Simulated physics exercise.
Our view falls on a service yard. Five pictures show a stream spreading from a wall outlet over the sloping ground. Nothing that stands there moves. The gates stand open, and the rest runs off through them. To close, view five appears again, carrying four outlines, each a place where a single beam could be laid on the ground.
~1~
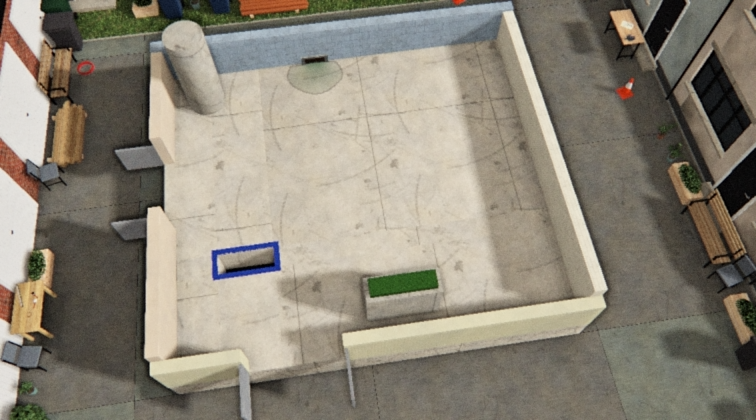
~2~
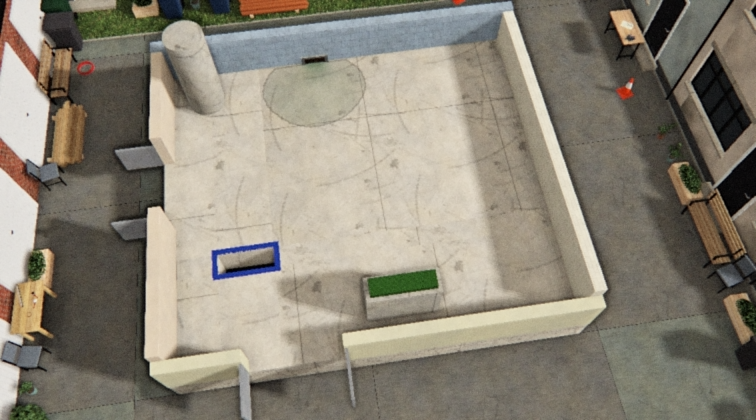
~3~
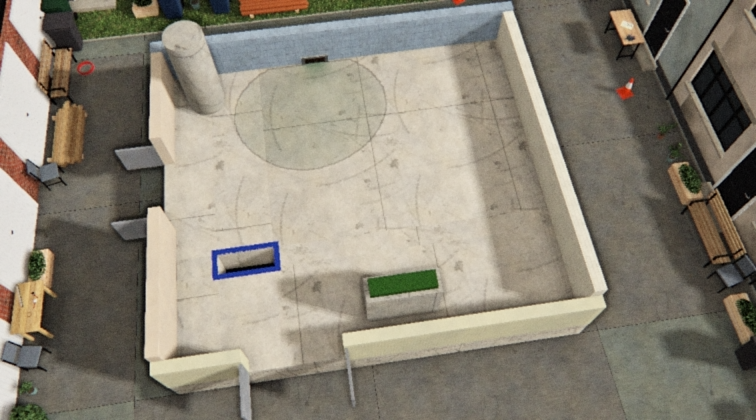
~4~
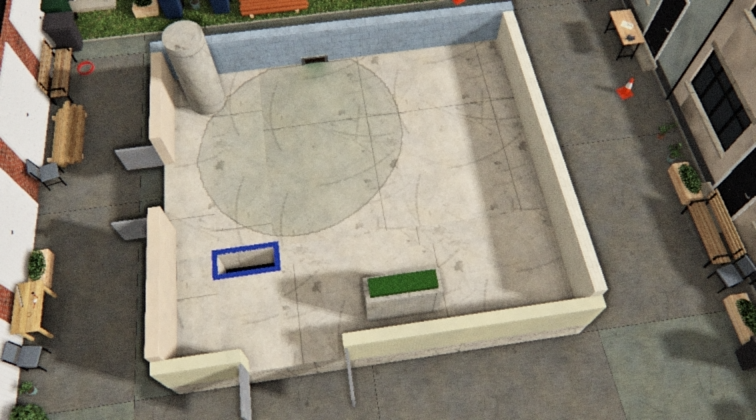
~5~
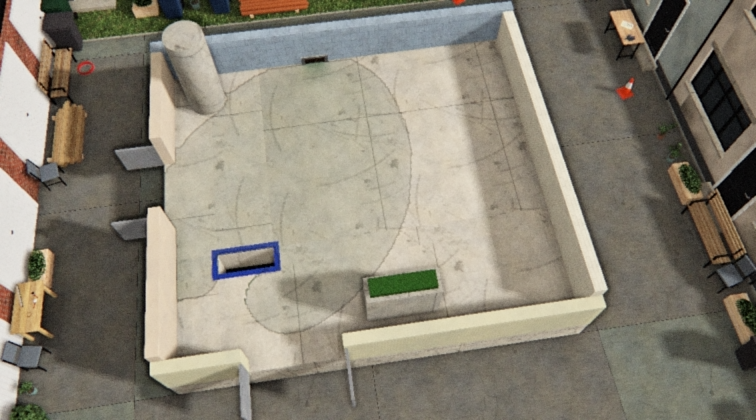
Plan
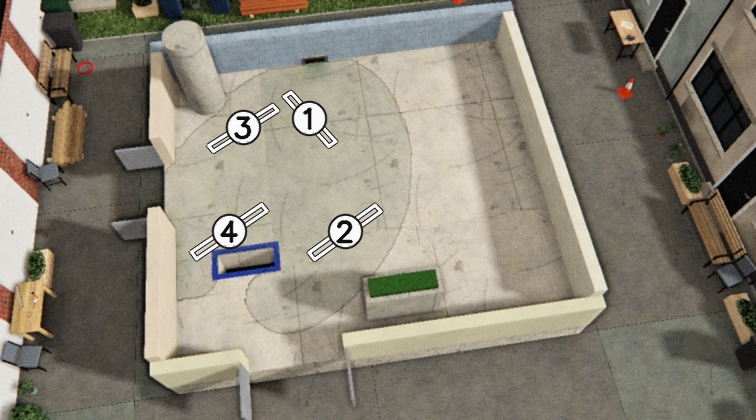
In a walled yard, water spreads from the back wall and reaches the blue-edged pit.
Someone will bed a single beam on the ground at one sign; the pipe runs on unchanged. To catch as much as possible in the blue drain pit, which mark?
Choose 2.
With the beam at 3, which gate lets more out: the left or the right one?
More leaves on the right.
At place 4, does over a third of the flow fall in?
No.
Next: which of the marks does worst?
The answer is 1.
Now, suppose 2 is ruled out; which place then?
It is 3.
On the marked copy, 1 from (287, 94) to (332, 143); 2 from (311, 256) to (378, 208); 3 from (211, 148) to (275, 108); 4 from (194, 255) to (264, 207).
Choosing 1, about 11 % of the stream runs into the blue drain pit, about 88 % out by the gates.
Choosing 2, about 48 % of the stream runs into the blue drain pit, about 52 % out by the gates.
Choosing 3, about 29 % of the stream runs into the blue drain pit, about 70 % out by the gates.
Choosing 4, about 18 % of the stream runs into the blue drain pit, about 81 % out by the gates.
